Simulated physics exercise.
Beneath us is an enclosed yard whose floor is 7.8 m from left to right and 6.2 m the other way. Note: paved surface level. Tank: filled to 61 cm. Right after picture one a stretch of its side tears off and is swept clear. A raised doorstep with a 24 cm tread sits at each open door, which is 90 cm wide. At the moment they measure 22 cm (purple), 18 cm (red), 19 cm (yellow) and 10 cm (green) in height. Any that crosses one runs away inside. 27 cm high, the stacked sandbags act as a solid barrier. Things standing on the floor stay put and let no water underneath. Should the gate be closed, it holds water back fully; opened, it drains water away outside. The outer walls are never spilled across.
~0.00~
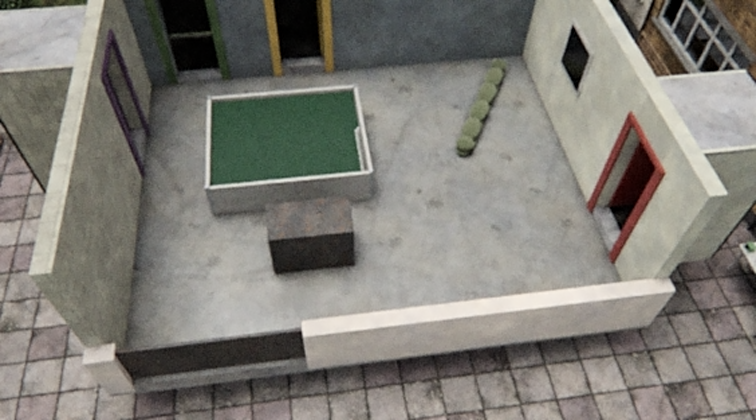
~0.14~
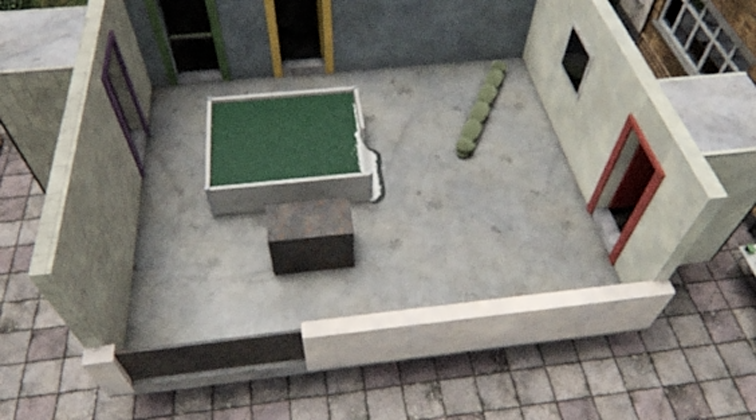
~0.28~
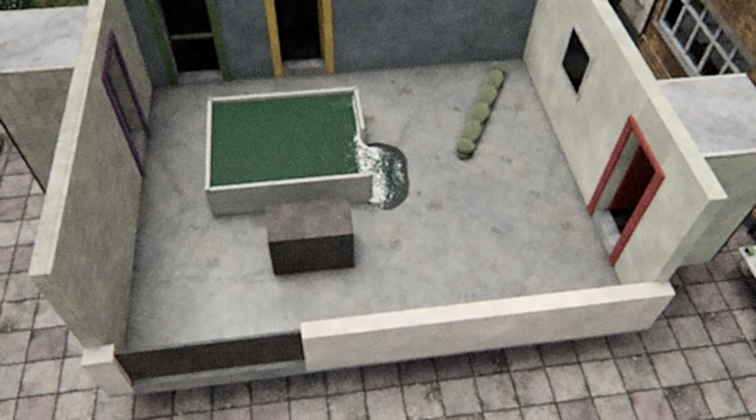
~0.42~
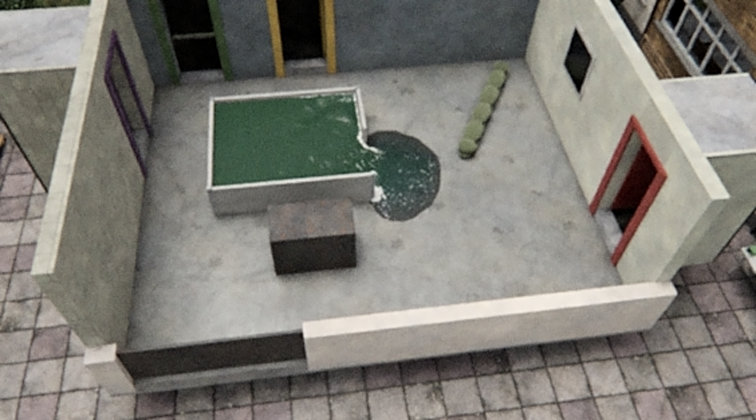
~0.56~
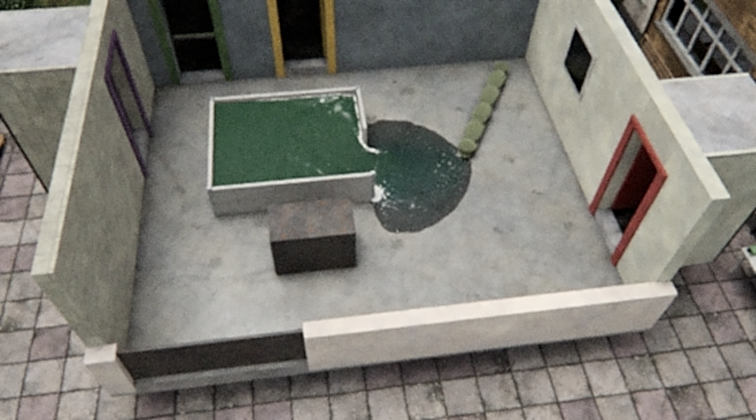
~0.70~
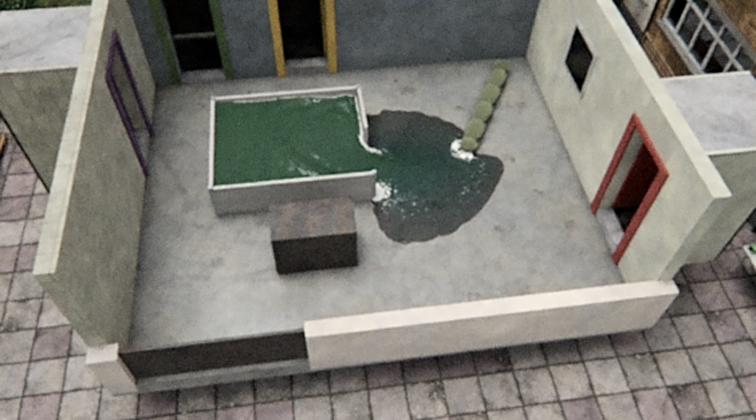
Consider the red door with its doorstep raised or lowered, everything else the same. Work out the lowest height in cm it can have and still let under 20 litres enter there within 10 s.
The lowest such height is roughly 18.5 cm.
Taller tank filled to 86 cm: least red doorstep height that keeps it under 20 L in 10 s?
25 cm.
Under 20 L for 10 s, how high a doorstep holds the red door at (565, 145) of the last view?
It needs roughly 11.0 cm.
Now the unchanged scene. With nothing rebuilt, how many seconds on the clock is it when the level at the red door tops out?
Around 2.6 s, give or take.
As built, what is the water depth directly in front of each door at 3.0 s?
Centimetres: Purple = 0, red = 23, yellow = 0, green = 0.
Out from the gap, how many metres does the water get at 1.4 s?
Roughly 4.0 metres.
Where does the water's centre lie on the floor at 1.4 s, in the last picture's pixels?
(330, 164), roughly.
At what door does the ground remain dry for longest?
It's the purple door.
After 1.4 s water covers 25 % of the floor, deepest (35 cm) near (379, 182); it has not reached the red door.
After 3.0 s water covers 45 % of the floor, deepest (38 cm) near (634, 308); 23 cm at the red door, 8 litres in over its 18 cm doorstep.
After 10.0 s water covers 95 % of the floor, deepest (15 cm) near (634, 308); 14 cm at the red door, 21 litres in over its 18 cm doorstep.
At the red door as built, the water arrived by 1.8 s and peaked near 24 cm at 2.6 s.
With a doorstep of 14.5 cm, 58 litres would have come in within the 10 s; with 20 cm, 9 litres. So under 20 litres takes about 18.5 cm.
